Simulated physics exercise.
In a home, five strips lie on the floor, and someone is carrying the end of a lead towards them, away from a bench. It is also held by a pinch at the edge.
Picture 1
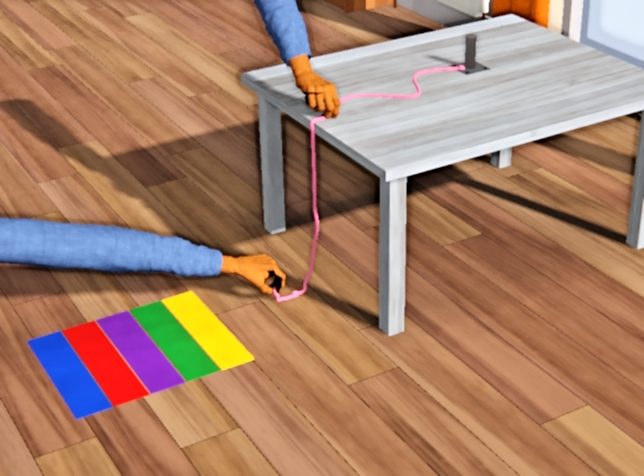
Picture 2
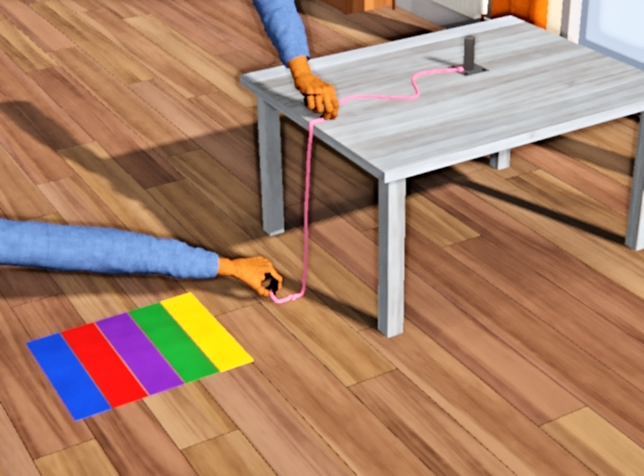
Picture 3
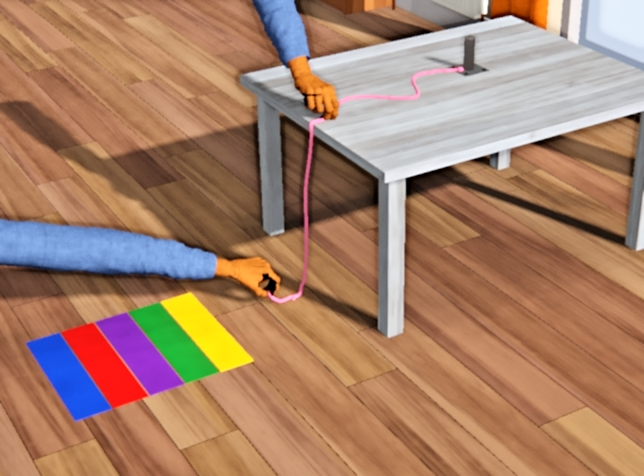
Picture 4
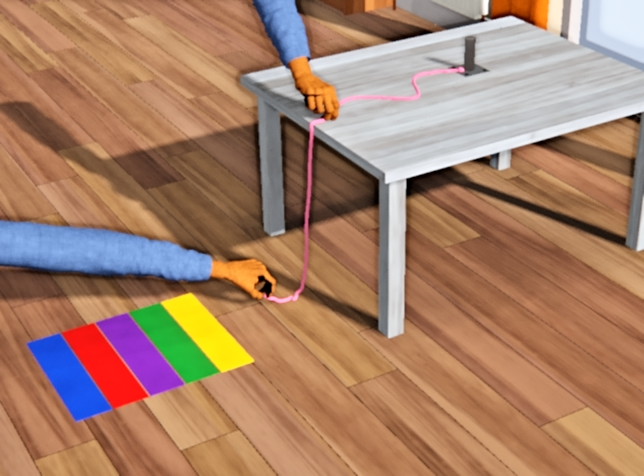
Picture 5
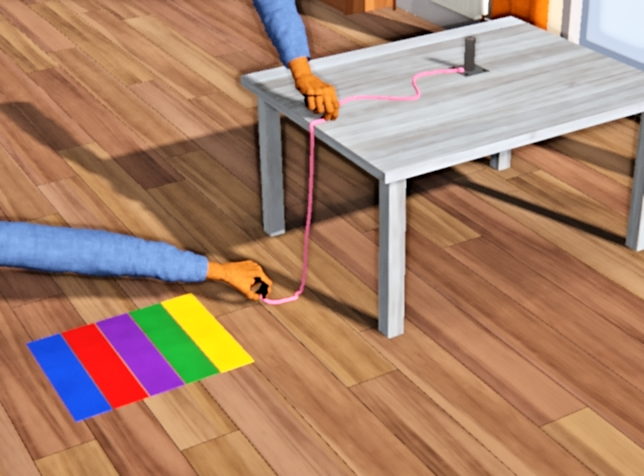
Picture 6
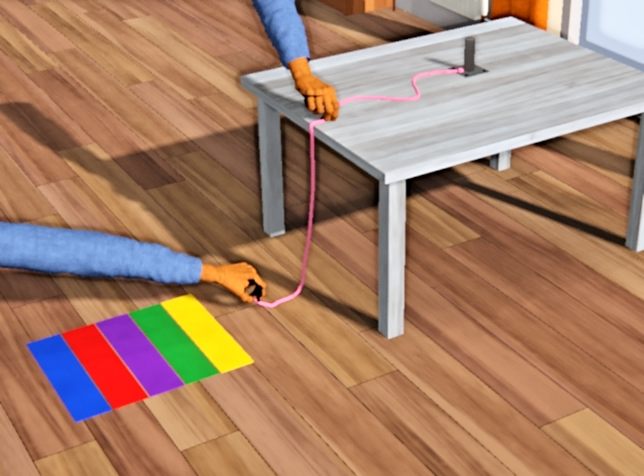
A hand drawing the end of a pink cord slightly left near coloured floor strips, another hand pinching it at the table edge.
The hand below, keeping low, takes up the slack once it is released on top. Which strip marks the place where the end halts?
The red strip does.
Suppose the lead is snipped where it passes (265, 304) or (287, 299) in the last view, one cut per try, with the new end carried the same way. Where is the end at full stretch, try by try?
Around (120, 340) for the first cut and around (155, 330) for the second.
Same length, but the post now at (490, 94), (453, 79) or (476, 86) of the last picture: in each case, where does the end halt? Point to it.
Try by try: (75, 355), (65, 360) and (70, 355).
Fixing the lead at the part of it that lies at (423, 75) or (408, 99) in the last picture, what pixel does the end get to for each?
(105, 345), (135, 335).
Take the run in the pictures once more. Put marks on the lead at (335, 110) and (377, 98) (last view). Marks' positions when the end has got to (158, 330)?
They move to (307, 130) and (350, 108) respectively.
A little later, end near (158, 330); over green.
Next, end near (120, 342); over purple.
When it is tight, end near (99, 348); over red. Over red.
